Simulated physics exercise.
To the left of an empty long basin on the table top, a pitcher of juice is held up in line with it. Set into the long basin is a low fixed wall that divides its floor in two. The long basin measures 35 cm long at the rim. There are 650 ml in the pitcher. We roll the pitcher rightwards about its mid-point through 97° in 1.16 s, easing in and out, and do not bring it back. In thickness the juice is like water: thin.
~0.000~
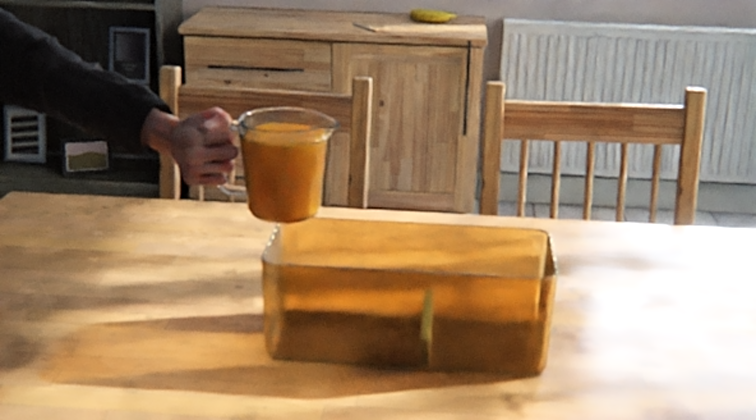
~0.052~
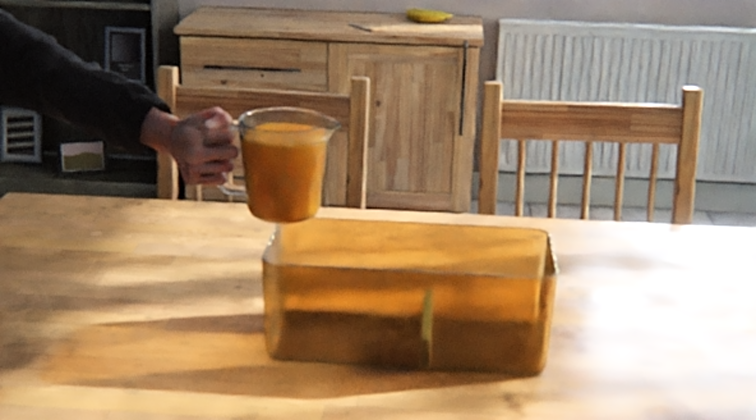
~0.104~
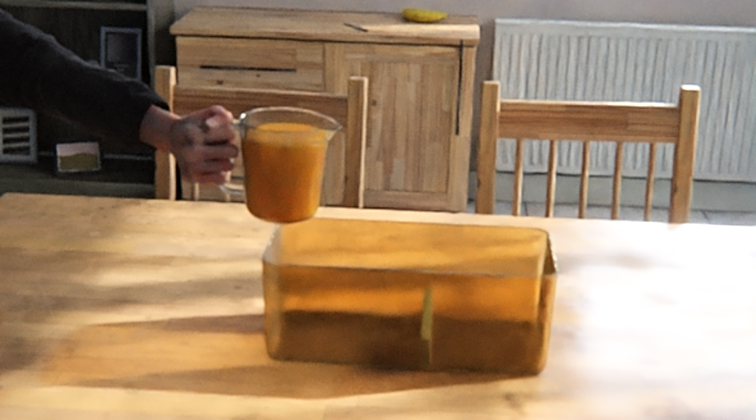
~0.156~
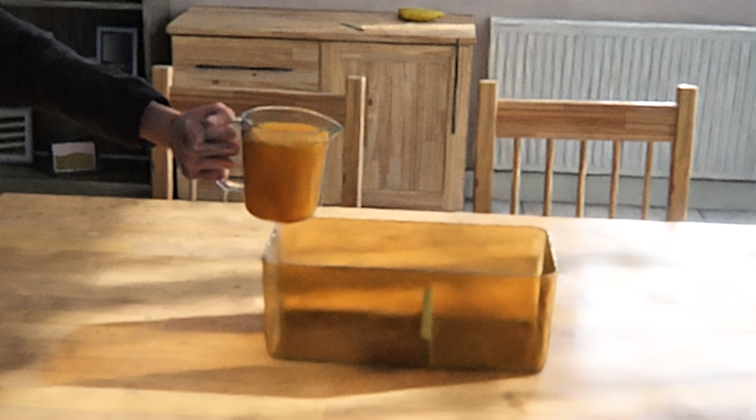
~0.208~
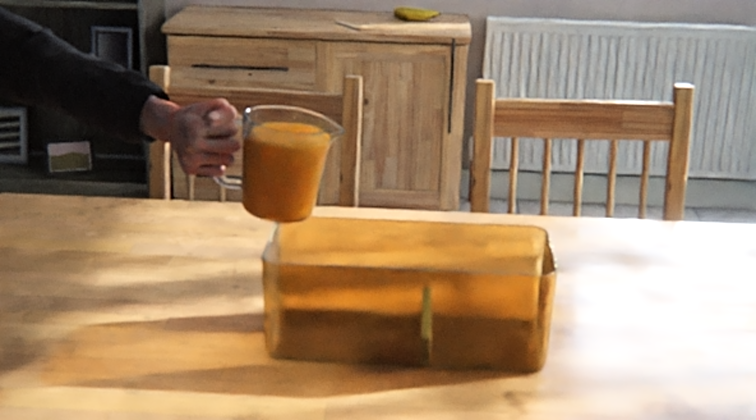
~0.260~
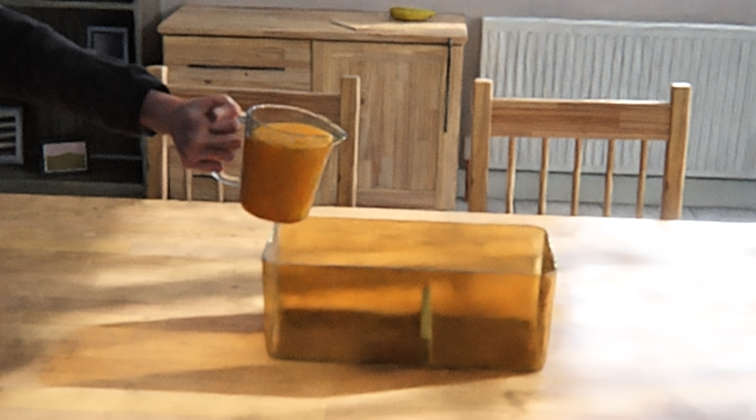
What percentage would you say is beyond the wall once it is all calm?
I would put it at about 6 per cent.
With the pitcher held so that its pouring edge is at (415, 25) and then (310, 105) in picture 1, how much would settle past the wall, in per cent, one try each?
It comes to 90 per cent, and then 5 per cent.
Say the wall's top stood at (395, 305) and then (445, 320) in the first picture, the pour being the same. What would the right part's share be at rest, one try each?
First 35, then 10 per cent.
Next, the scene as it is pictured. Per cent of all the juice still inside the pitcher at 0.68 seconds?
I reckon about 80 in a hundred is still held.
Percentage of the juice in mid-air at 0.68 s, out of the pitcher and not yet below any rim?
Around 12 in a hundred.
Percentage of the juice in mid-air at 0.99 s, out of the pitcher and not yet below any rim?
12 in a hundred, give or take.
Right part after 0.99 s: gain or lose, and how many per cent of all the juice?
I'd say it grows by some 5.
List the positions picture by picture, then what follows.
Tilt 0°; pouring edge (340, 124); surface from (245, 131) to (327, 135); the long basin's rim runs from (271, 240) to (553, 255); the wall's top is at (427, 314), in the first frame.
Tilt 0°; pouring edge (341, 125); surface from (244, 131) to (327, 135), in the second frame.
Tilt 2°; pouring edge (342, 126); surface from (245, 131) to (328, 136), in the third frame.
Tilt 4°; pouring edge (343, 128); surface from (246, 131) to (329, 136), in the fourth frame.
Tilt 7°; pouring edge (345, 131); surface from (247, 131) to (331, 136), in the fifth frame.
Tilt 12°; pouring edge (347, 135); surface from (249, 132) to (335, 137), in the sixth frame.
Then, 0.68 s in, the tilt is 61° and 80 per cent is still to pour, 7 is left of the wall and 0 right of it.
Then, 0.99 s in, the tilt is 92° and 31 per cent is still to pour, 56 is left of the wall and 1 right of it.
Then, 1.31 s in, the tilt is 97° and 4 per cent is still to pour, 89 is left of the wall and 4 right of it.
Then, 1.66 s in, the tilt is 97° and 0 per cent is still to pour, 93 is left of the wall and 6 right of it.
Finally, 94 per cent lies left of the wall, 6 right of it and 1 outside.
